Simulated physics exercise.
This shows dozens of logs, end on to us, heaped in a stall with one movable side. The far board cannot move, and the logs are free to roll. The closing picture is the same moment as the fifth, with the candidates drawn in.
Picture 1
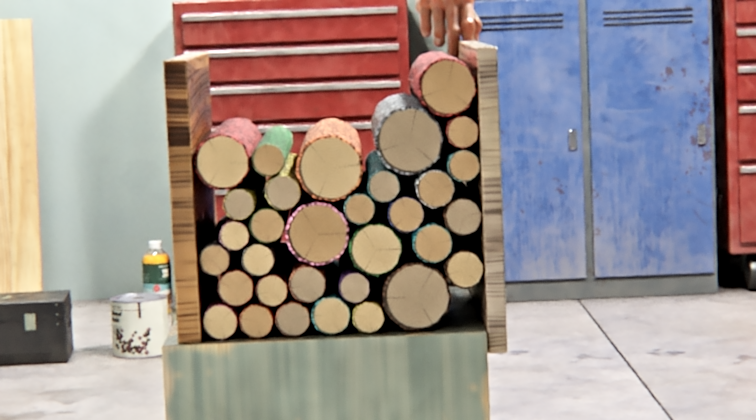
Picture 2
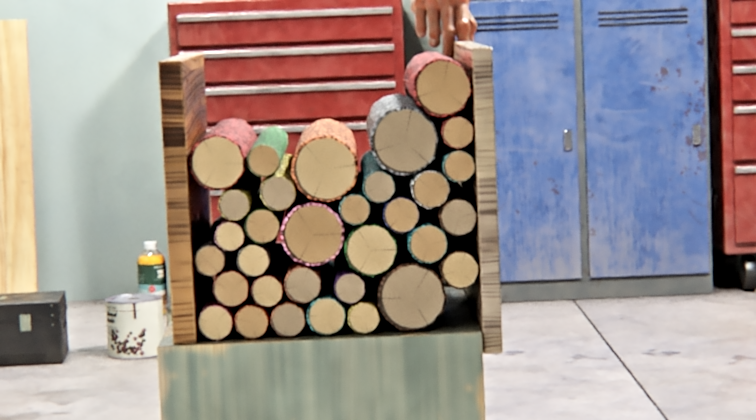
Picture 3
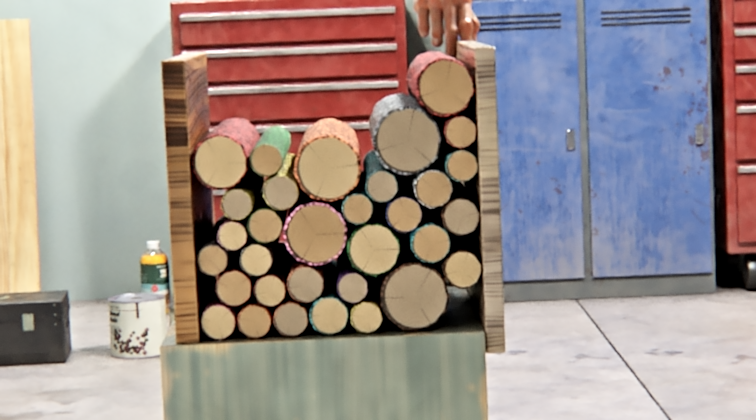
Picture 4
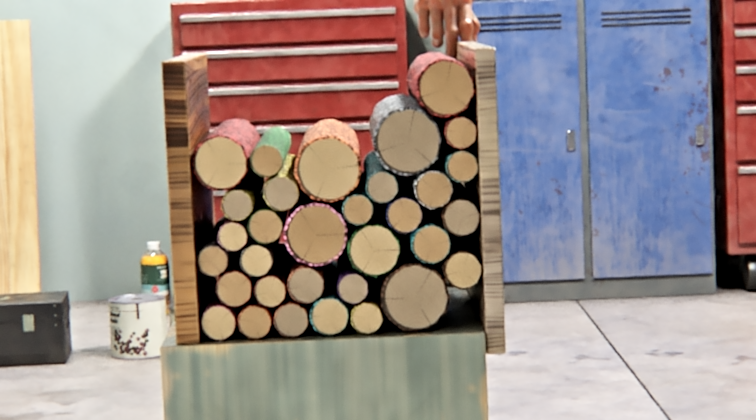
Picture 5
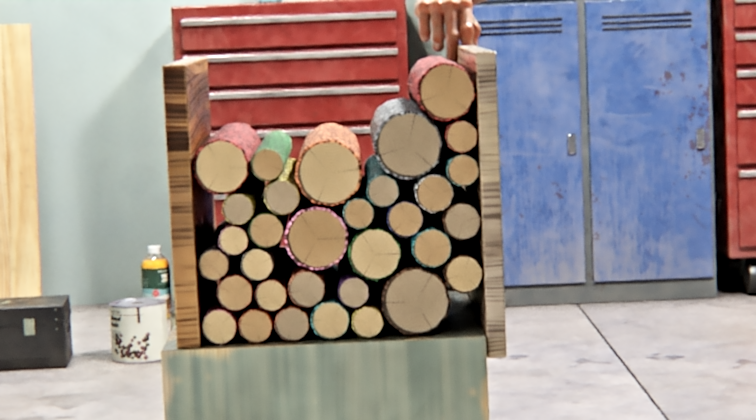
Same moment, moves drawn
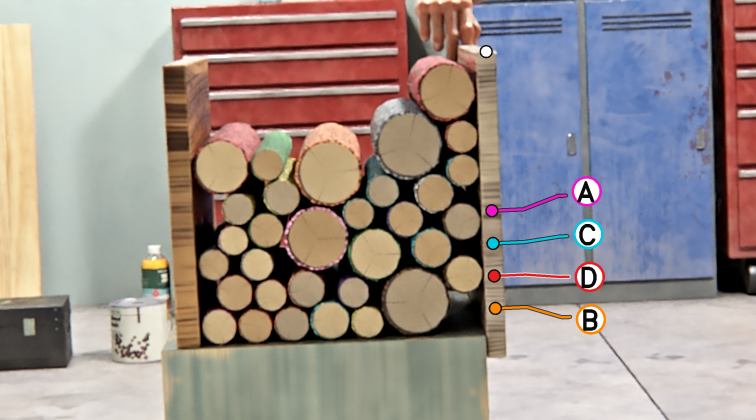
The stacked logs and their wooden stall barely moved, only shifting very slightly in view, while a hand stayed near the top right corner, in front of red drawers and blue lockers.
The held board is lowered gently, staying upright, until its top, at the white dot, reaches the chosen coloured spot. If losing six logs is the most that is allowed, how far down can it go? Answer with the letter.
The answer is mark D.
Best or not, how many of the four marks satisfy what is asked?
Three of them.
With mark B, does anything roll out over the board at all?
Yes, at B.
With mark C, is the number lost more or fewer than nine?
It loses fewer than nine.
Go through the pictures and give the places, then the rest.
In the first picture, a log (271, 291); a log (258, 260); a log (267, 226).
In the second picture, a log (262, 227); a log (325, 169).
In the third picture, a log (445, 87); side board (477, 183).
In the fourth picture, a log (218, 323); a log (415, 298).
In the fifth picture, a log (271, 296); a log (257, 265); a log (266, 231).
On the marked copy, A at (492, 210); B at (495, 309); C at (493, 243); D at (494, 276); the white dot at (486, 52).
Taking D. A third of the way, top of the board (479, 145).
Two thirds of the way, top of the board (483, 251).
When it is over, top of the board (484, 275), five out over the board.
As for the rest, A one out over the board; B more than six out over the board; C two out over the board.
